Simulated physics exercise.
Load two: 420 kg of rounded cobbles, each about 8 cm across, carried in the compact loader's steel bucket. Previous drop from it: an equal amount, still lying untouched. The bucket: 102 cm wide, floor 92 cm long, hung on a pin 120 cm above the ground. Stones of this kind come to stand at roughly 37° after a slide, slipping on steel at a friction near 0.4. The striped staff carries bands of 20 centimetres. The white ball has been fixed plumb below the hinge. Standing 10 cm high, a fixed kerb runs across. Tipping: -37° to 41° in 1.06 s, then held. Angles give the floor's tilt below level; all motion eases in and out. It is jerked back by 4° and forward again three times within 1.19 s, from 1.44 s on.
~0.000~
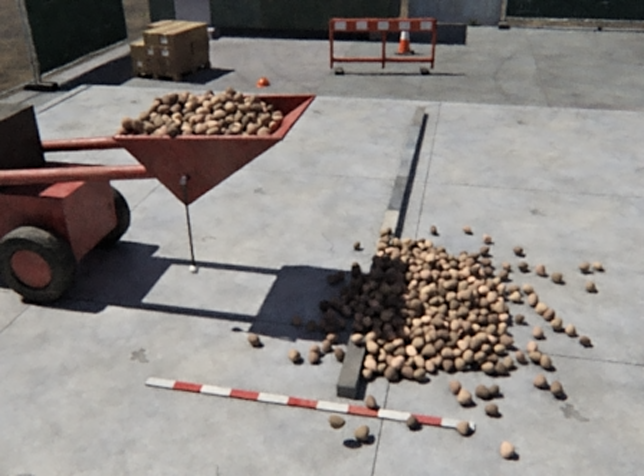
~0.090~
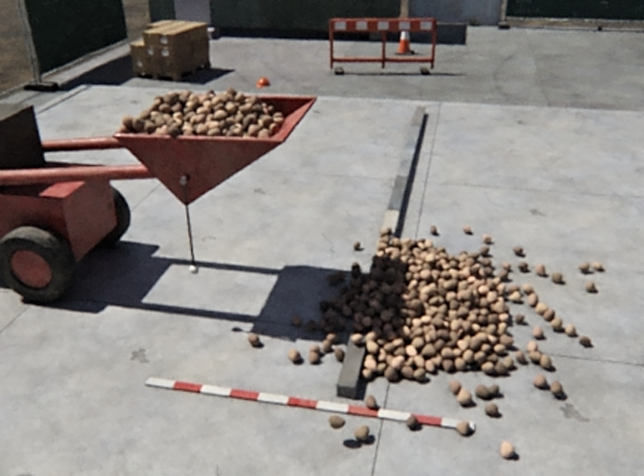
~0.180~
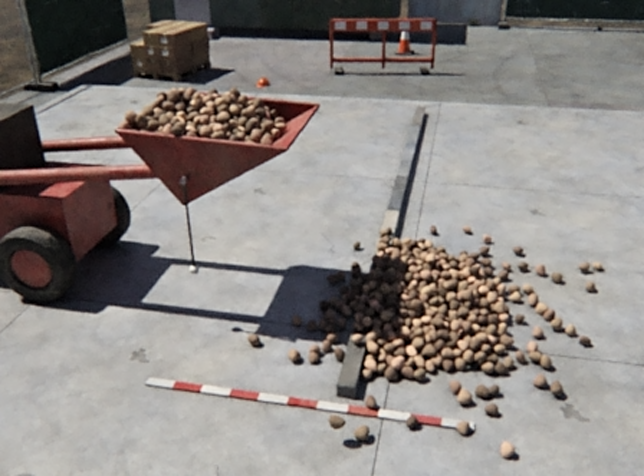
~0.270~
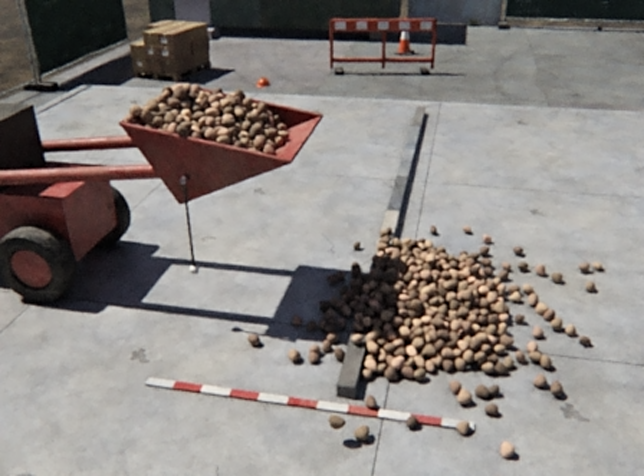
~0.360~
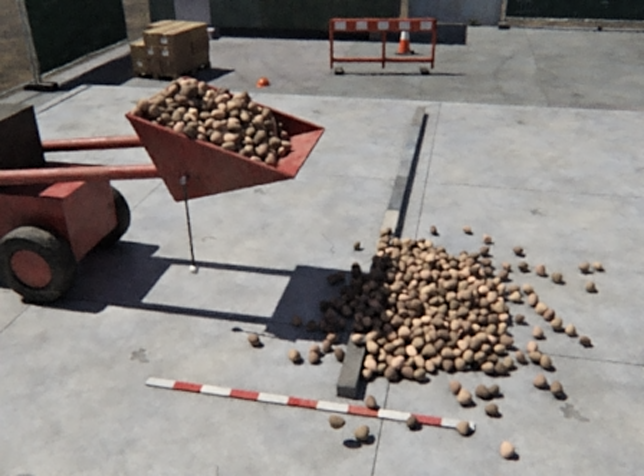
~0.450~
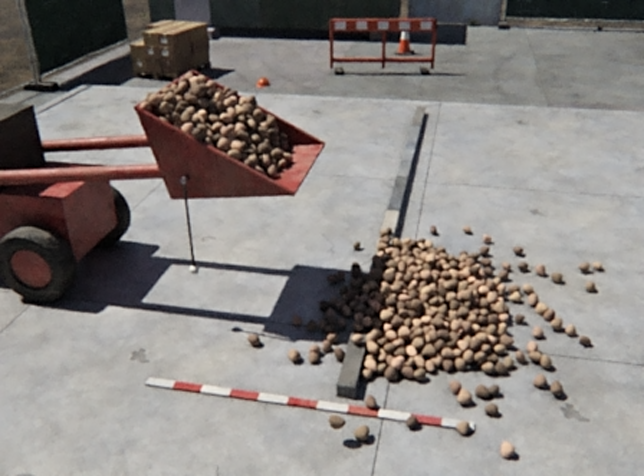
At first, a red loader on the left holds its raised bucket of rounded brown lumps with the rim nearly level, beside a scattered pile lying across a dark kerb. The bucket then tilts steadily forward, its right lip lowering as the load leans with it, while the pile below stays still.
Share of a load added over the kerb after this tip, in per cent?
Some 6 %.
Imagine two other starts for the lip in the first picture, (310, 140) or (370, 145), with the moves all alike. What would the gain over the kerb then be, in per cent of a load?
Close to 15 per cent, followed by close to 70 per cent.
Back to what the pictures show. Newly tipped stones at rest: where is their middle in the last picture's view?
Centre at roughly (328, 286).
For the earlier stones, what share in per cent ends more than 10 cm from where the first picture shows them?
Near 0 per cent, I reckon.
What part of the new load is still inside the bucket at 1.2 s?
Near 50 per cent of the load is held.
After 0.8 s the floor is at 29°; in per cent of one load, 100 in the bucket, 11 on this side of the kerb, 89 over the kerb; the foremost stones are at (586, 304).
After 1.2 s the floor is at 41°; in per cent of one load, 49 in the bucket, 62 on this side of the kerb, 89 over the kerb; the foremost stones are at (586, 304).
After 3.1 s the floor is at 41°; in per cent of one load, 0 in the bucket, 105 on this side of the kerb, 95 over the kerb; the foremost stones are at (586, 304).
After 5.7 s the floor is at 41°; in per cent of one load, 0 in the bucket, 105 on this side of the kerb, 95 over the kerb; the foremost stones are at (586, 304). Net gain over the kerb, 6.
